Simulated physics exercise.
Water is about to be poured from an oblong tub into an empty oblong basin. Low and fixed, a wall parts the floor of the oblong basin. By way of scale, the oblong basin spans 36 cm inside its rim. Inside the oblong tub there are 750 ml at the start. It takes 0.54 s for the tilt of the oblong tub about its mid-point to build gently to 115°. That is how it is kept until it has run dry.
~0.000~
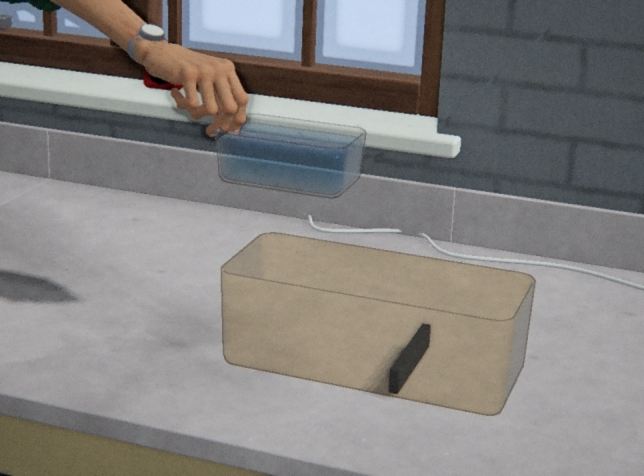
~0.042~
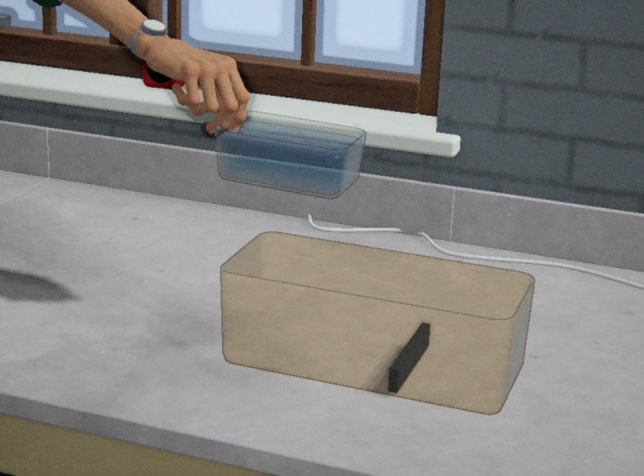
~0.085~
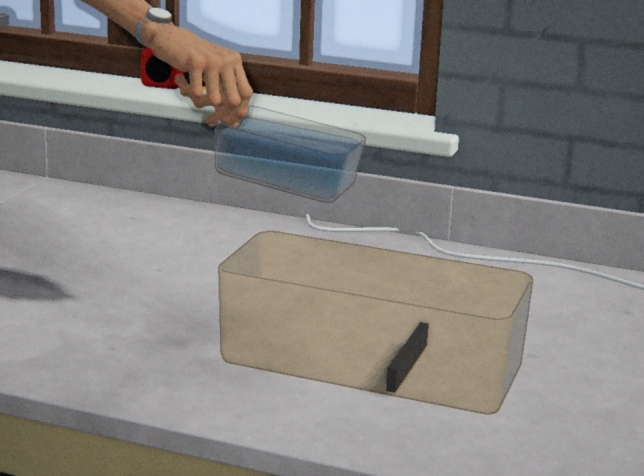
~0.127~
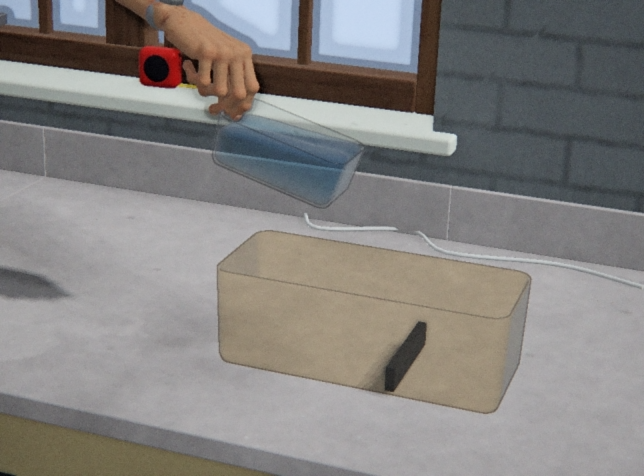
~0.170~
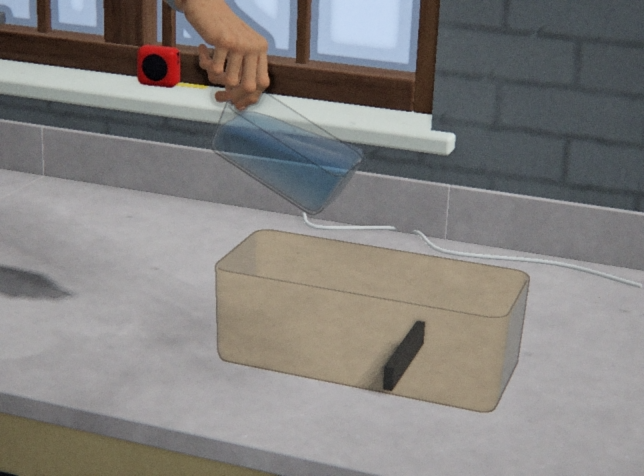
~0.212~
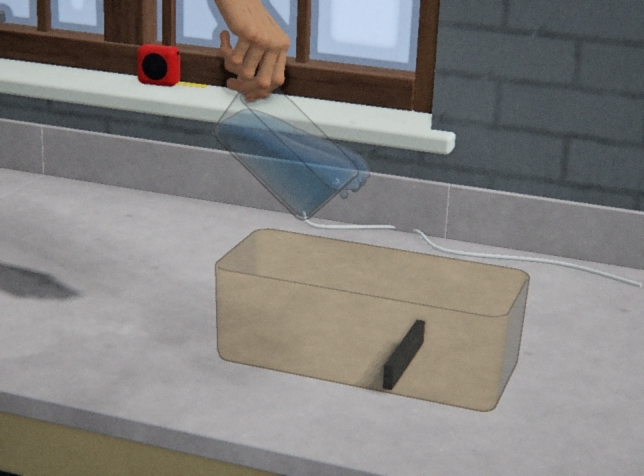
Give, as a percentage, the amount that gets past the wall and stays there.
Past the wall: About 27 %.
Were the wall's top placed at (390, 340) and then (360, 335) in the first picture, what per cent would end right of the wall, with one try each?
35 per cent first, 65 per cent second.
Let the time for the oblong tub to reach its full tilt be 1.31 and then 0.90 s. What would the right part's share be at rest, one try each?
In order, 45 and 35 per cent.
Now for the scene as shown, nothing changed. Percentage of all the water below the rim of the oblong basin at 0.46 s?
The basin holds roughly 72 in a hundred parts at that moment.
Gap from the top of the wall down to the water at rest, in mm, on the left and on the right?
Roughly 16 mm on the left side and roughly 22 mm on the right.
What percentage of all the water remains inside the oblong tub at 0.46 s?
Still held: Roughly 8 % of the total.
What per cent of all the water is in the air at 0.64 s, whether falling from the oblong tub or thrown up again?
About 7 % of the total.
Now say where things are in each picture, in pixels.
Tilt 0°; pouring edge (356, 141); surface from (232, 129) to (355, 146); the oblong basin's rim runs from (242, 252) to (525, 300); the wall's top is at (411, 347), in the first frame.
Tilt 2°; pouring edge (356, 142); surface from (232, 127) to (356, 147), in the second frame.
Tilt 7°; pouring edge (356, 148); surface from (232, 124) to (355, 149), in the third frame.
Tilt 15°; pouring edge (355, 157); surface from (233, 121) to (356, 152), in the fourth frame.
Tilt 26°; pouring edge (352, 170); surface from (231, 118) to (351, 159); 4 per cent is over the edge, in the fifth frame.
Tilt 38°; pouring edge (348, 183); surface from (231, 114) to (332, 156); 11 per cent is over the edge, in the sixth frame.
After 0.46 s the tilt is 109° and 8 per cent is still to pour, 69 is left of the wall and 3 right of it.
After 0.64 s the tilt is 115° and 1 per cent is still to pour, 71 is left of the wall and 20 right of it.
After 0.83 s the tilt is 115° and 0 per cent is still to pour, 67 is left of the wall and 27 right of it.
After 1.04 s the tilt is 115° and 0 per cent is still to pour, 68 is left of the wall and 27 right of it.
In the end 68 per cent lies left of the wall, 27 right of it and 6 outside.
